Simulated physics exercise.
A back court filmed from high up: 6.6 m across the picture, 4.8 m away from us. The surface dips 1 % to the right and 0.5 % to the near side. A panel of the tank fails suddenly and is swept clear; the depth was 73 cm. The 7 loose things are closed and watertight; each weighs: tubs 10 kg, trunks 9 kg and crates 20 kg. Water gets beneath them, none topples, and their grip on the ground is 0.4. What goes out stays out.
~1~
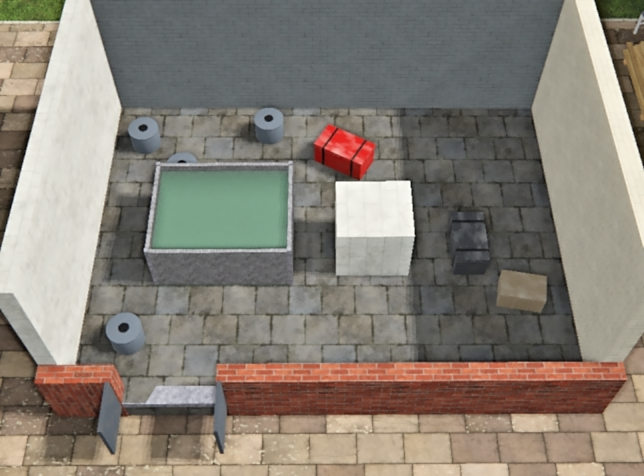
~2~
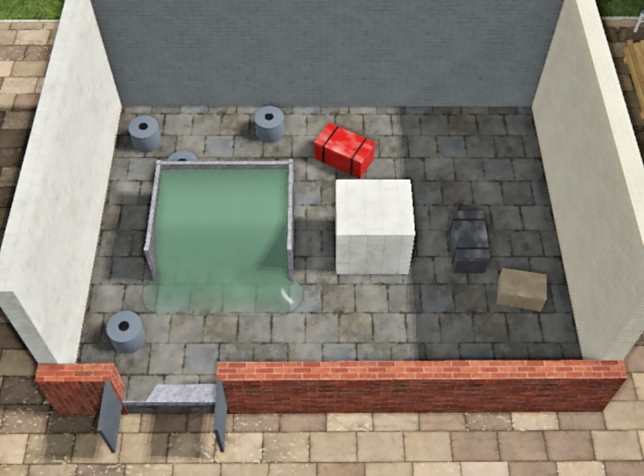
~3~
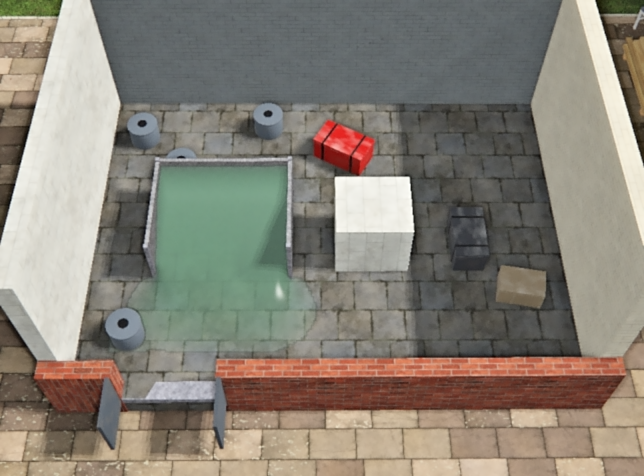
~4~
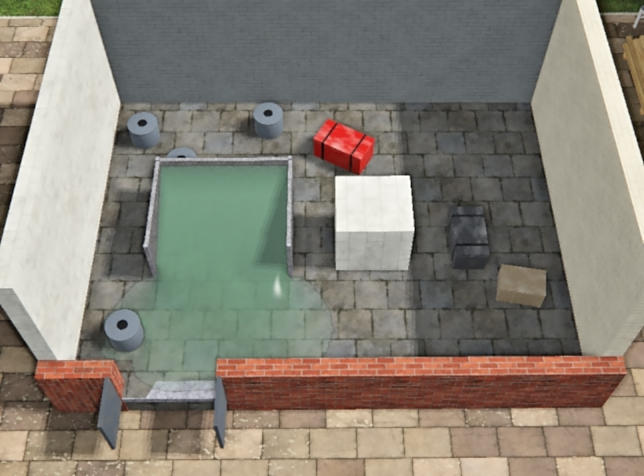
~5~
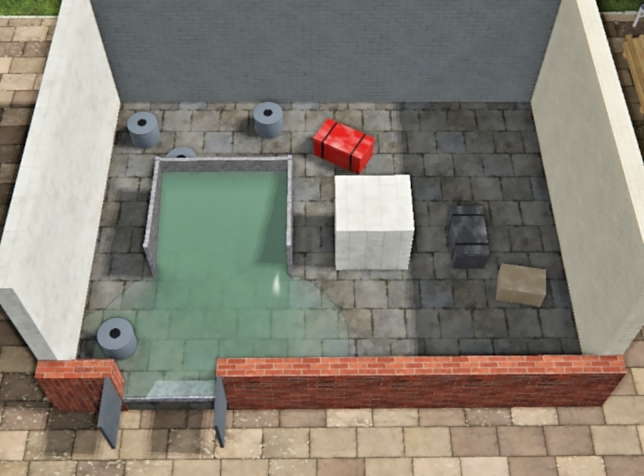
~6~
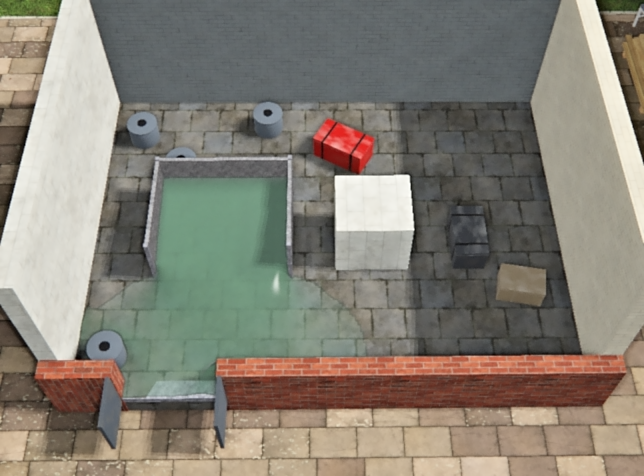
Green water burst from the near side of the tank and spread across the paving to the brick wall, then nudged the nearest grey cylinder slightly left and nearer while the red trunk stayed put.
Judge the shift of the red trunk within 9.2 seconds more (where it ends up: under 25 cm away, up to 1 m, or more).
Red trunk moves a short way.
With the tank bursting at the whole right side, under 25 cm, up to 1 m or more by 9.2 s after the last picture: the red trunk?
In that case the red trunk gets carried off.
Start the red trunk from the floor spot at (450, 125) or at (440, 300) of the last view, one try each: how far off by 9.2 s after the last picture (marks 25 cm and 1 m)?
In turn: It ends far away; it ends far away.
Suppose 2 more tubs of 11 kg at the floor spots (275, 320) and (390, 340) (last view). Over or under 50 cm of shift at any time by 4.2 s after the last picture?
In turn: Past it, past it.
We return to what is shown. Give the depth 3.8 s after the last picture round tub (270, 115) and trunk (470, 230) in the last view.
About 0 and 3 cm.
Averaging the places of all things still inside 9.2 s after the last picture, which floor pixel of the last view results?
At about (271, 163).
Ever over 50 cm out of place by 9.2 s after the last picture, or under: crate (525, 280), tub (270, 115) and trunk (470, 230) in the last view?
In that order: Past it, less, over.
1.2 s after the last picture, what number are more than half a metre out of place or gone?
By then 0.
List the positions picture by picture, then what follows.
The first frame shows the red trunk at (344, 144) rests on the ground; water covers 2.5 m2; 0 of 7 have shifted.
The second frame shows the red trunk at (345, 142) rests on the ground; 3.5 m2 under water; 0 of 7 have shifted.
The third frame shows the red trunk at (344, 139), on the bottom; 4.9 m2 under water; 0 of 7 have shifted.
The fourth frame shows the red trunk at (344, 139) rests on the ground; 6.4 m2 under water; 0 of 7 have shifted.
The fifth frame shows the red trunk at (344, 138) rests on the ground; 7.2 m2 under water; 1 of 7 have shifted.
The sixth frame shows the red trunk at (343, 138) rests on the ground; 7.6 m2 under water; 1 of 7 have shifted.
Then, 1.2 s after the last picture the red trunk is near (343, 138), 0.0 m from its start, aground; 0 of 7 are out; 0 afloat.
Then, 3.8 s after the last picture the red trunk is near (343, 138), 0.0 m from its start, aground; 0 of 7 are out; 0 afloat.
Then, 6.2 s after the last picture the red trunk is near (343, 138), 0.0 m from its start, aground; 0 of 7 are out; 1 afloat.
Then, 9.2 s after the last picture the red trunk is near (322, 158), 0.5 m from its start, afloat; 0 of 7 are out; 2 afloat.
